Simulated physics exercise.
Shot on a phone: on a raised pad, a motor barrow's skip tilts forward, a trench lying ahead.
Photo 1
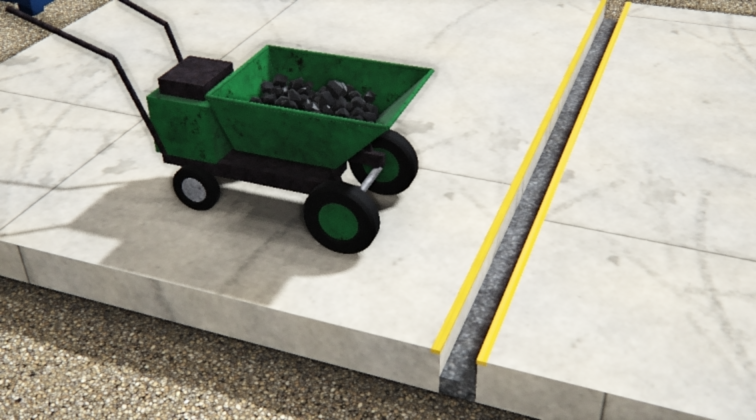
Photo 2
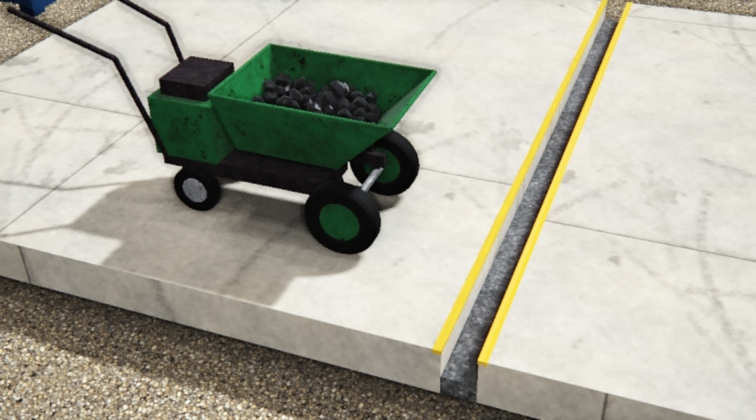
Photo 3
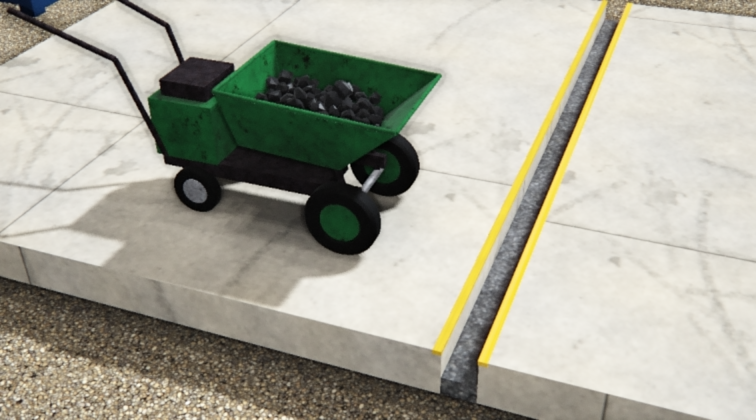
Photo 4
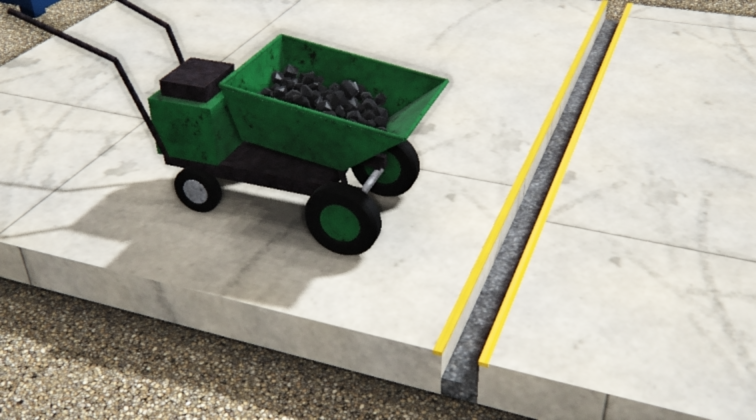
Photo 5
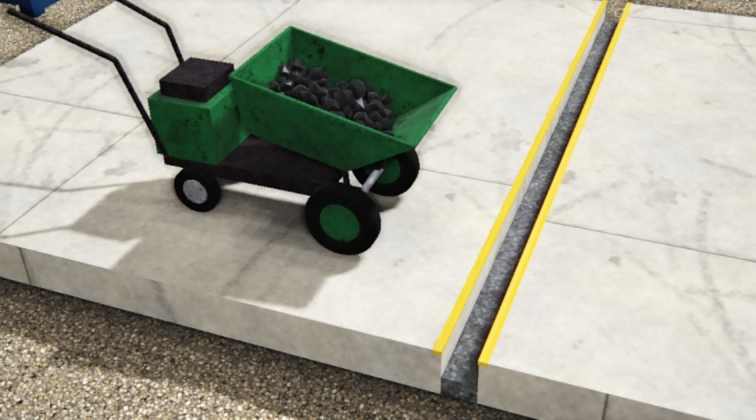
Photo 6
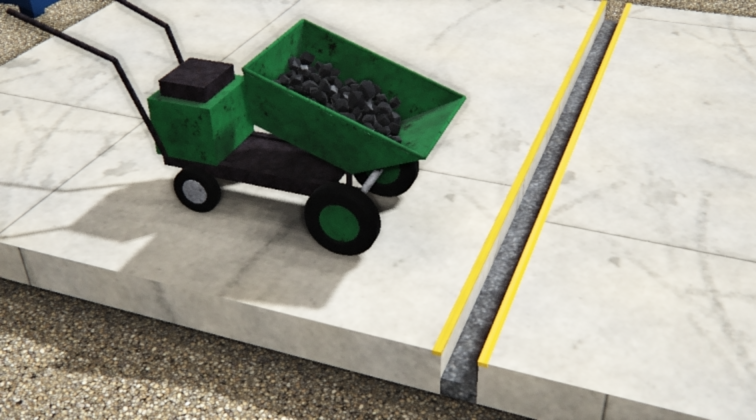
The green skip of a motor barrow tilts forward, carrying dark lumps of coal near a trench.
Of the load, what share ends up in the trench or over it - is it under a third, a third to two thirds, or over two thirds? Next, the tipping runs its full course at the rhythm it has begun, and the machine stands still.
The trench or the space over it holds a third to two thirds of the load.
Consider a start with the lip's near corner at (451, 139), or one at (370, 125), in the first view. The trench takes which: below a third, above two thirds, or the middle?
At the first stop the answer is under a third, and at the second it is in the middle band.
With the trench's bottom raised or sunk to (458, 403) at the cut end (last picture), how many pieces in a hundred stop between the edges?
I'd guess about 70 %.
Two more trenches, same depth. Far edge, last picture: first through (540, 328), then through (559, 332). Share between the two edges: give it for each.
Around 90 percent first, around 90 percent second.
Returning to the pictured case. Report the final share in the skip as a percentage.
It comes to about 20 percent.
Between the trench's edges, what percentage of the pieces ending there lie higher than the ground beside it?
25 %.
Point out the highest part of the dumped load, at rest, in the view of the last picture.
Top, approx.: (505, 235).
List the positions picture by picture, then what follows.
The first picture shows lip of the skip at (387, 128), level; top of the load at (312, 109), lumps of coal; first edge of the trench at (456, 307); far edge at (500, 317), the trench under half as wide as the skip, and about as deep as wide.
The second picture shows lip of the skip at (390, 129), level; top of the load at (314, 109).
The third picture shows lip of the skip at (396, 134), tipped barely; top of the load at (300, 97).
The fourth picture shows lip of the skip at (404, 140), tipped a little; top of the load at (298, 99).
The fifth picture shows lip of the skip at (413, 147), tipped a little; top of the load at (301, 91).
The sixth picture shows lip of the skip at (424, 158), tipped clearly; top of the load at (310, 87); first edge of the trench at (457, 309); far edge at (501, 319).
Soon, skip tipped steeply; all in the skip.
A while on, skip tipped right over; most in the skip; a stray few short of the trench; a small part in or heaped over the trench.
Towards the end, skip tipped right over; about a quarter in the skip; a small part short of the trench; about half in or heaped over the trench; about a quarter beyond it.
Finally, skip tipped right over; about a quarter in the skip; a small part short of the trench; about half in or heaped over the trench; about a quarter beyond it.
